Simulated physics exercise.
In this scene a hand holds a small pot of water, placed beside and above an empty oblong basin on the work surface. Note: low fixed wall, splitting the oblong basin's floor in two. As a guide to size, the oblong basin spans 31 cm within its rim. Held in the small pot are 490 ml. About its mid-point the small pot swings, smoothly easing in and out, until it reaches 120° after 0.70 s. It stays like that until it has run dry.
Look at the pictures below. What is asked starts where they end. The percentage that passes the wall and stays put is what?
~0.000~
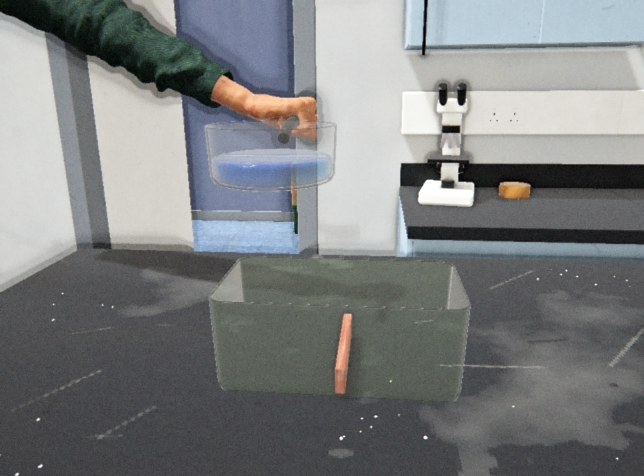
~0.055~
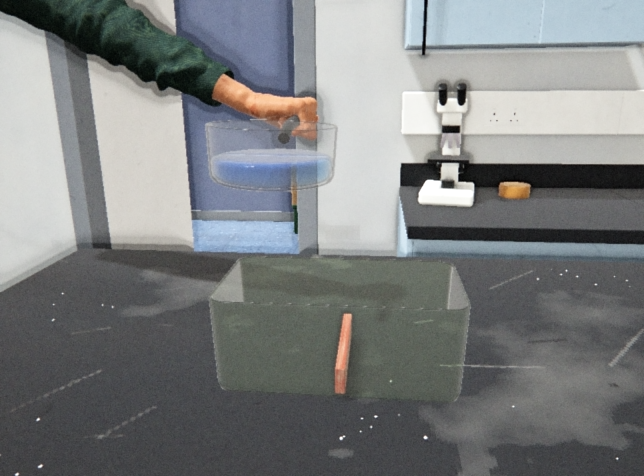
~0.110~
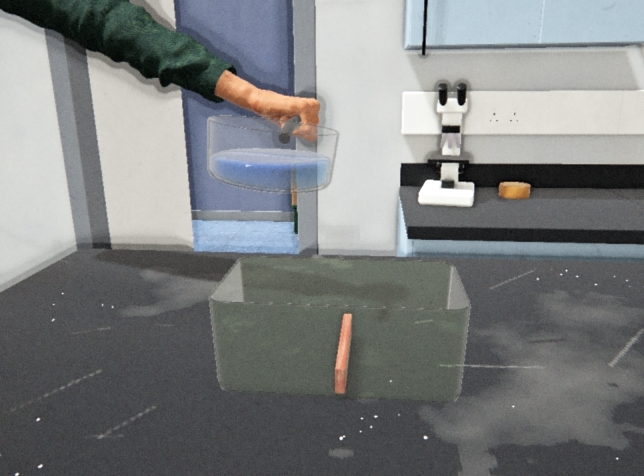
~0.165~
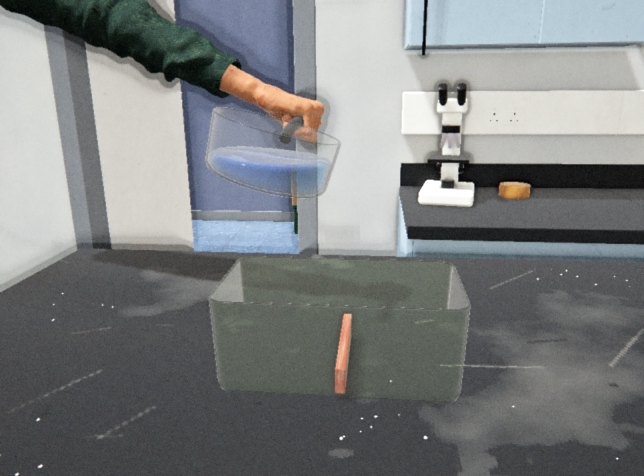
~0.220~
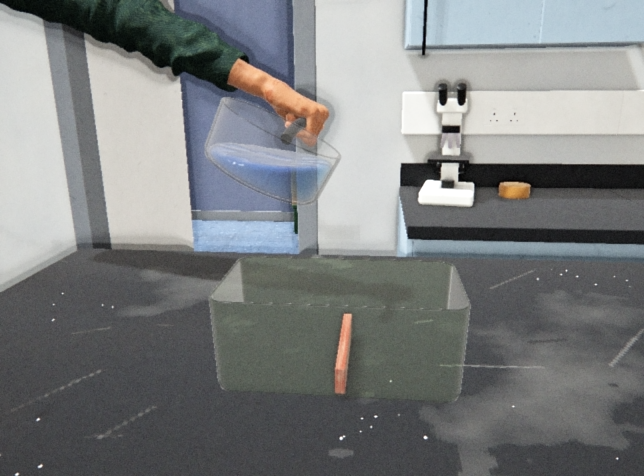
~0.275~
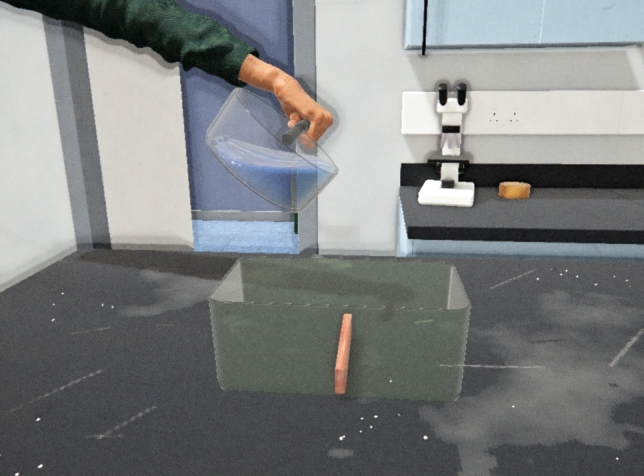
It is about 58 per cent.
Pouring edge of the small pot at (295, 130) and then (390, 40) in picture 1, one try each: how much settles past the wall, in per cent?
Near 15 in a hundred on the first go and near 65 in a hundred on the second.
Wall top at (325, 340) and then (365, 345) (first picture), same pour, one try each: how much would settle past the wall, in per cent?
Respectively close to 70 and 35 %.
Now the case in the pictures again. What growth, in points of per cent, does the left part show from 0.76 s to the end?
Close to 8% of the whole.
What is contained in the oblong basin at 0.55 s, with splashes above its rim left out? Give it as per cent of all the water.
46 %, more or less.
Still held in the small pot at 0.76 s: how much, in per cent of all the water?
Remaining share: Approx. 1 %.
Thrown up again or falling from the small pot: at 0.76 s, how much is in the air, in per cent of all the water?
About 9 percent.
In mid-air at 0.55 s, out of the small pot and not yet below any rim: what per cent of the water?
Estimate: Some 40 % of the total.
By 0.55 s the tilt is 107° and 15 per cent is still to pour, 1 is left of the wall and 45 right of it.
By 0.76 s the tilt is 120° and 1 per cent is still to pour, 31 is left of the wall and 58 right of it.
By 0.97 s the tilt is 120° and 0 per cent is still to pour, 40 is left of the wall and 58 right of it.
By 1.20 s the tilt is 120° and 0 per cent is still to pour, 40 is left of the wall and 58 right of it.
At rest 40 per cent lies left of the wall, 58 right of it and 2 outside.
